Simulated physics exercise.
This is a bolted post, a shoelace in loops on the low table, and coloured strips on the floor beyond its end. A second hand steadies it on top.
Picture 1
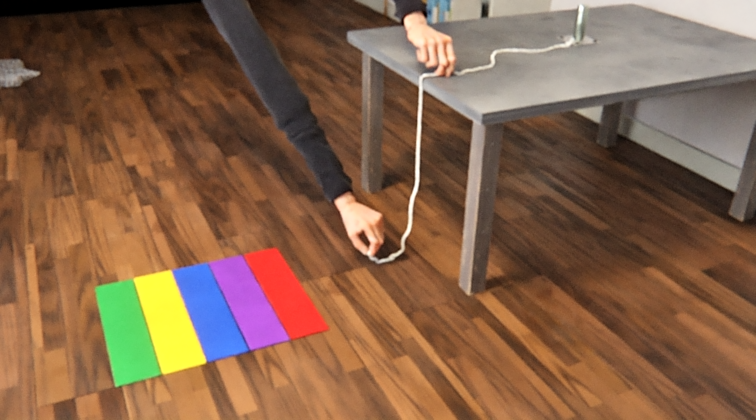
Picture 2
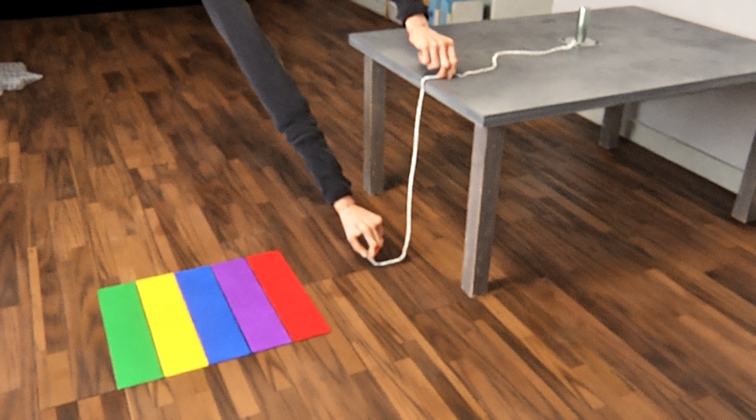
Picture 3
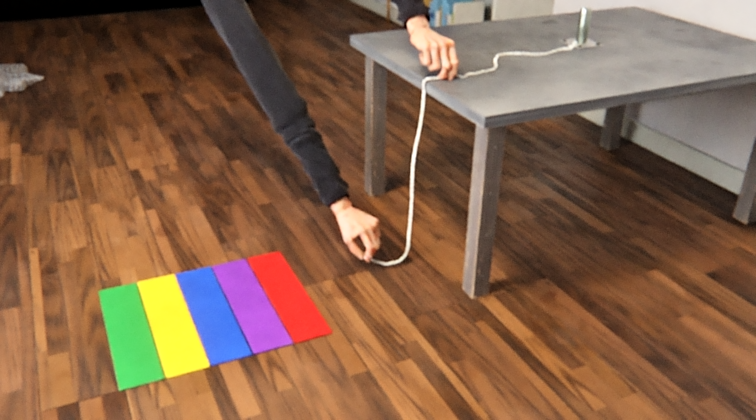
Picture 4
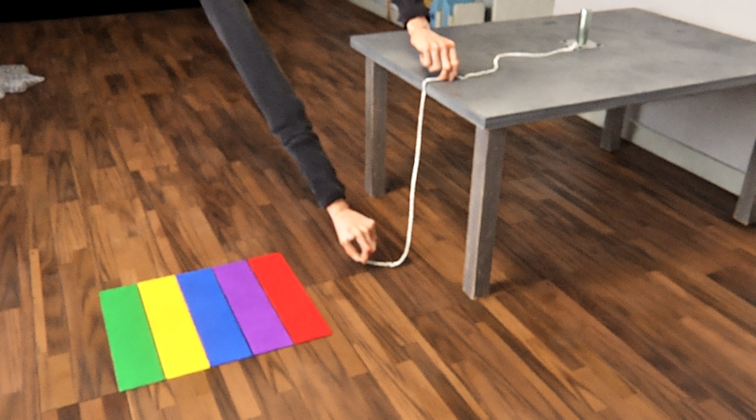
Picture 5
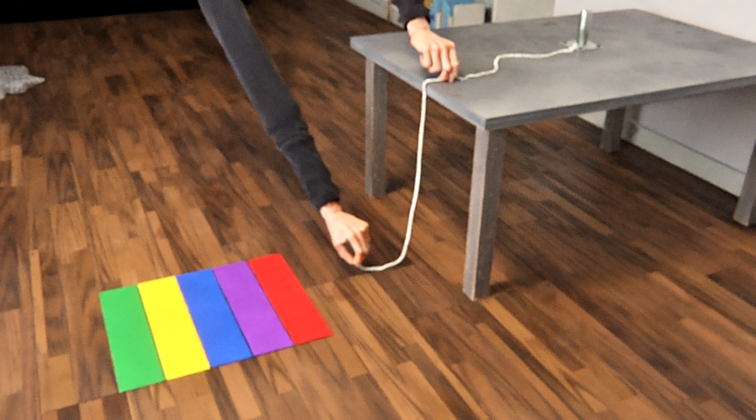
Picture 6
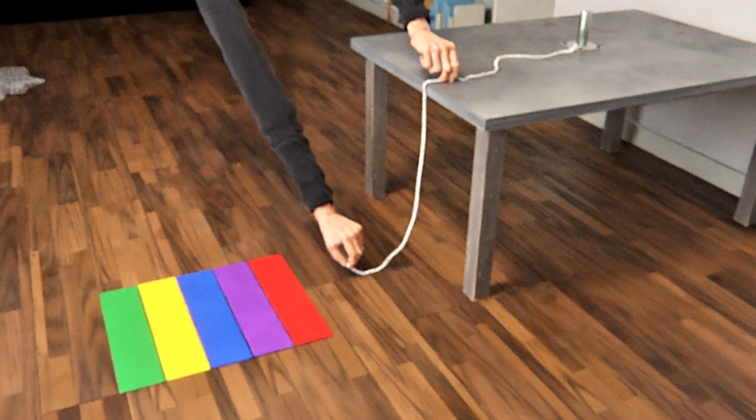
The white cord's lower end was drawn slowly a short way left by one hand, just above the floor near the coloured strips, while another hand held the cord at the grey table's edge.
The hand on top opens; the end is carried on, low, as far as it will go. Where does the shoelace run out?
The end stops over the blue strip.
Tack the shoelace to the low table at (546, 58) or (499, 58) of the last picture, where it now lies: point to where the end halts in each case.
The places are (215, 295) and (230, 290).
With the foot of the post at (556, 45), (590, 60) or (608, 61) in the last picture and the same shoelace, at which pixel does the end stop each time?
In that order: (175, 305), (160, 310) and (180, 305).
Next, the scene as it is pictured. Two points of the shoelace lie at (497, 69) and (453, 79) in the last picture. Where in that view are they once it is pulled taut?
Near (467, 70) and (415, 90).
A little later, end near (278, 280); over red.
Next, end near (232, 291); over purple.
When it is tight, end near (205, 298); over blue. It gets as far as the blue strip.
